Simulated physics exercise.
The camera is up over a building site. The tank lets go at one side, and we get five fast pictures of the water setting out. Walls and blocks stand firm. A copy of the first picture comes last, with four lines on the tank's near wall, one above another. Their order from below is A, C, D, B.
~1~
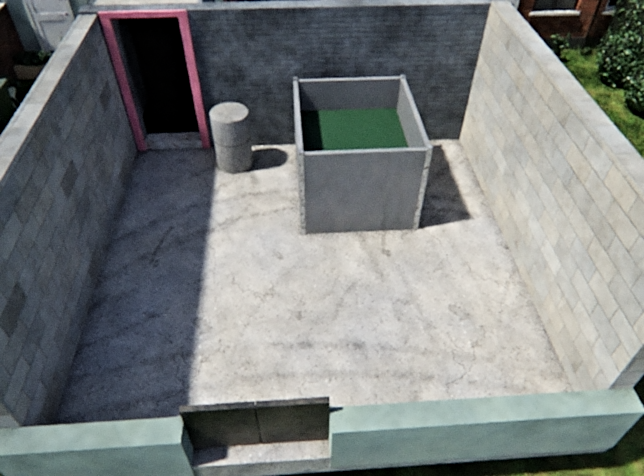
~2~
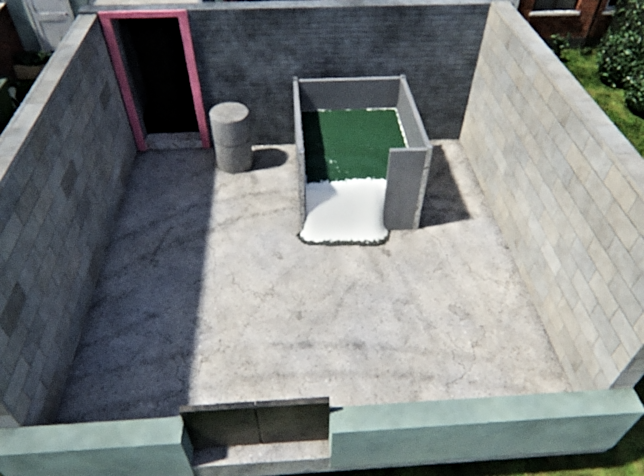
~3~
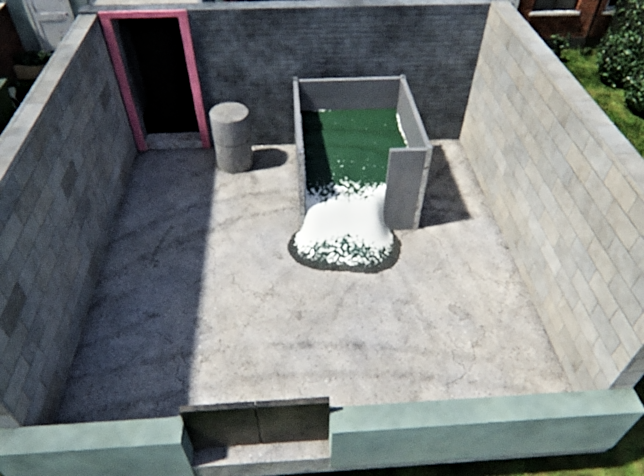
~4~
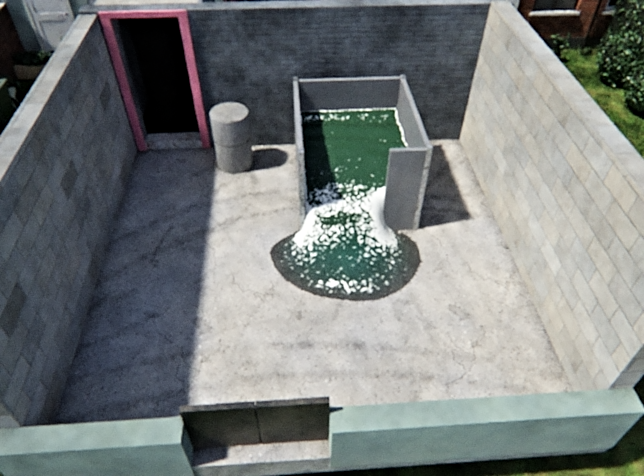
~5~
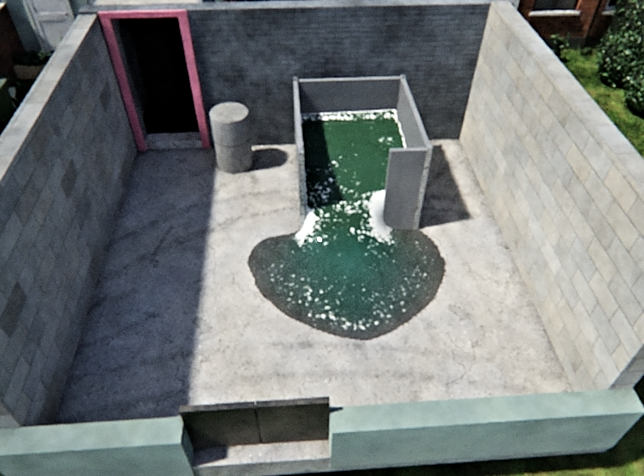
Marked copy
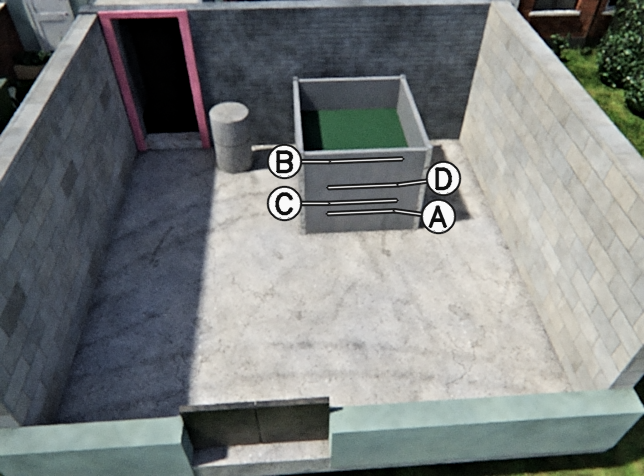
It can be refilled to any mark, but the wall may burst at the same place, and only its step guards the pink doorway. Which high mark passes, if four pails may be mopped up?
It is D.
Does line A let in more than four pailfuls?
No.
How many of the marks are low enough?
Three.
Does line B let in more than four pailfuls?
Yes, it does.
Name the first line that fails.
That would be B.
On the marked copy, A at (361, 212); B at (365, 160); C at (362, 201); D at (363, 186); from the bottom up A, C, D, B.
Choosing A, nothing gets over.
Choosing B, about 10 bucketfuls get in.
Choosing C, nothing gets over.
Choosing D, a splash gets over, under a bucket.
